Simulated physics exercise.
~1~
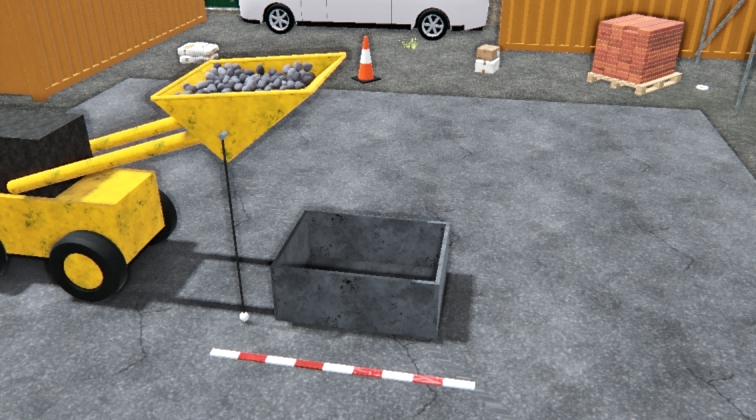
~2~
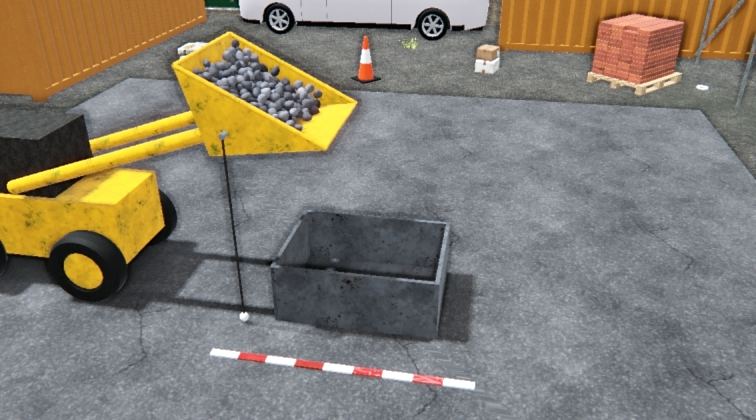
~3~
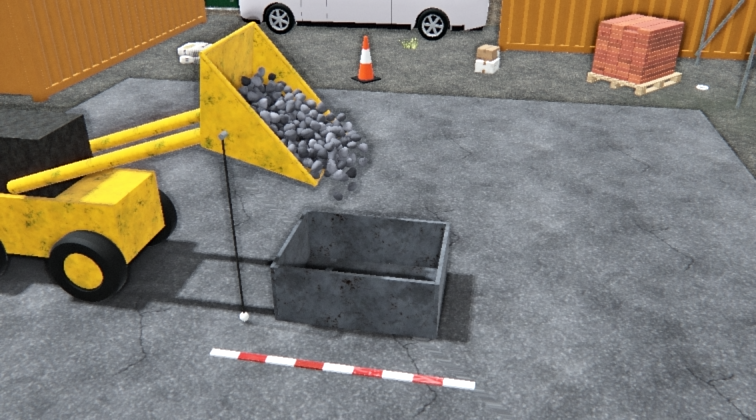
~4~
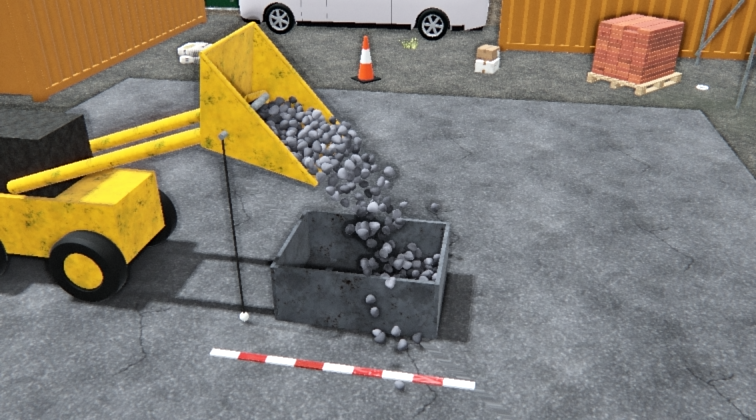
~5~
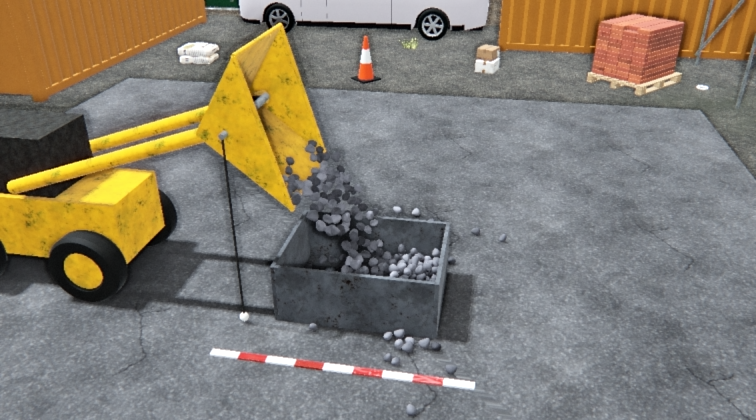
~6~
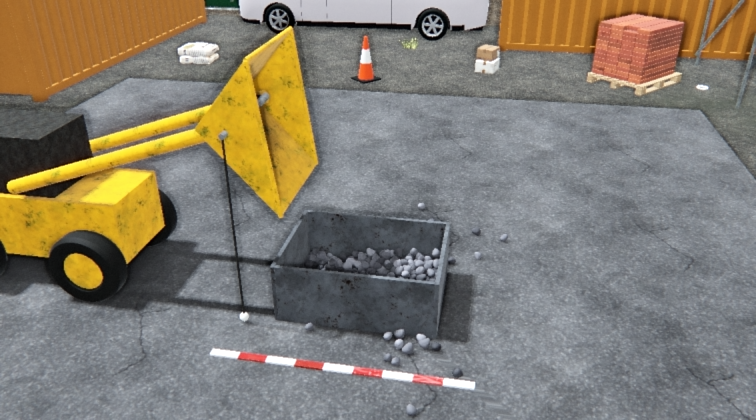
On a paved building site, a yellow loader at the left holds a raised bucket of grey stones beside an open dark grey bin, with a red and white striped bar lying in front. The bucket tips forward to the right, and the stones slide toward its lip. It pauses at a steeper tilt while stones pour over the edge into the bin, some dropping in front of it. Then the bucket tips further and the rest tumbles out. Finally the emptied bucket hangs steeply, most stones lie in the bin, and a few are scattered around it.
